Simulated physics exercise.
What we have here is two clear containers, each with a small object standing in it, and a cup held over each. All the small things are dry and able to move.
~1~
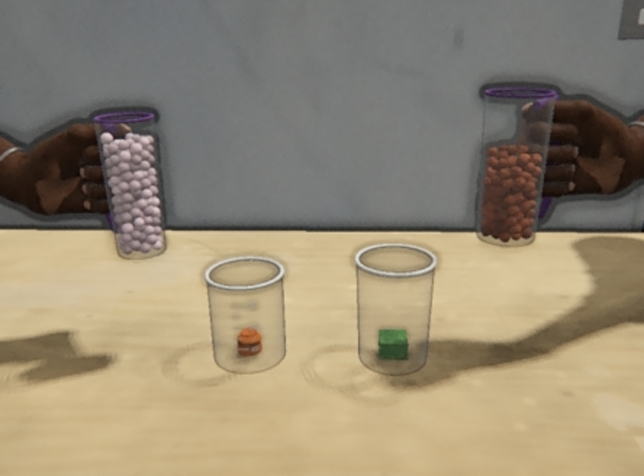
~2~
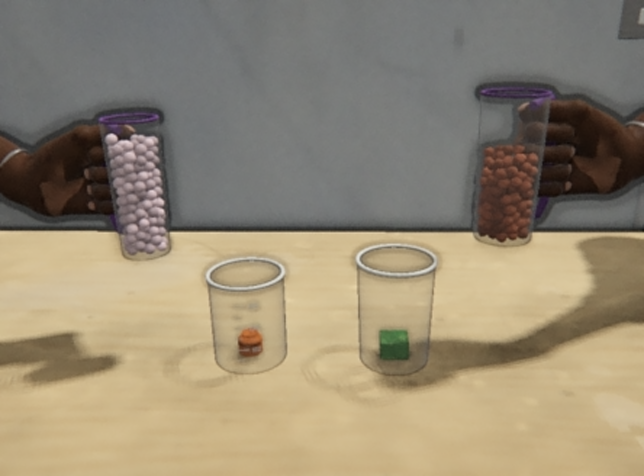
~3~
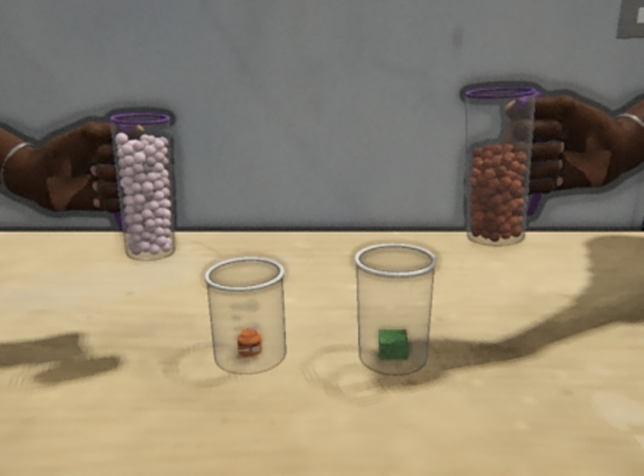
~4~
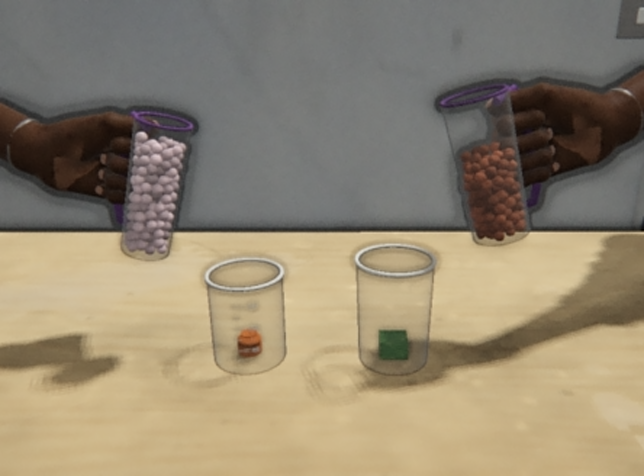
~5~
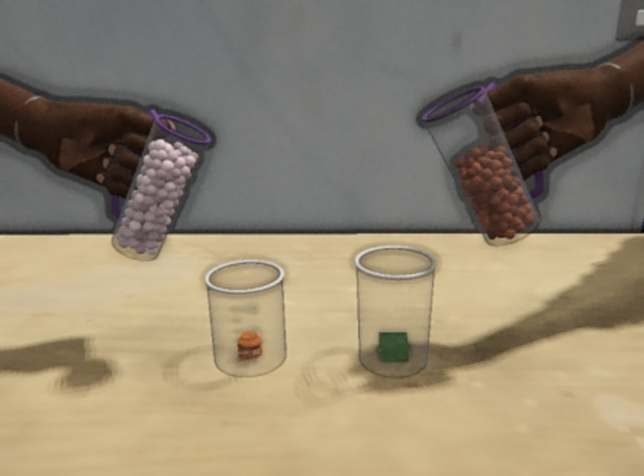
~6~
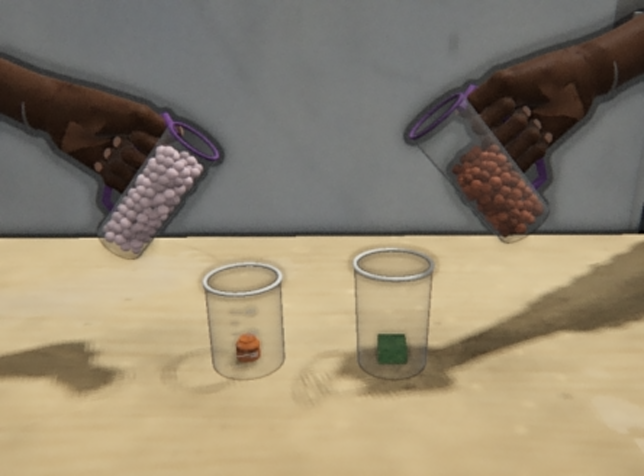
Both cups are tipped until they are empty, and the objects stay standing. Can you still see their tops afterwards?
Left: Expect it to be fully submerged. Right: Expect it to be fully submerged.
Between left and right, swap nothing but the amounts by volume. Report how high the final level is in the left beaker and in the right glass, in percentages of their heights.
Fill heights - left near 45 %, right near 55 %.
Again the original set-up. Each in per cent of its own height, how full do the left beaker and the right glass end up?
Left 55, right 50, roughly.
Then, 0.62 s later than the last frame, left beaker empty, nearly all of its cupful still in the cup; right glass empty, all of its cupful still in the cup.
Then, 1.16 s later than the last frame, left beaker a quarter full, roughly half of its cupful still in the cup, one piece on the counter; right glass nearly empty, the larger part of its cupful still in the cup.
Then, 1.62 s later than the last frame, left beaker half full, none of its cupful still in the cup, one piece on the counter; right glass a third full, none of its cupful still in the cup.
When it is over, left beaker half full (surface near (246, 315)), one piece on the counter; right glass half full (surface near (392, 313)), nothing beside it; the left thing is covered; the right thing is covered.
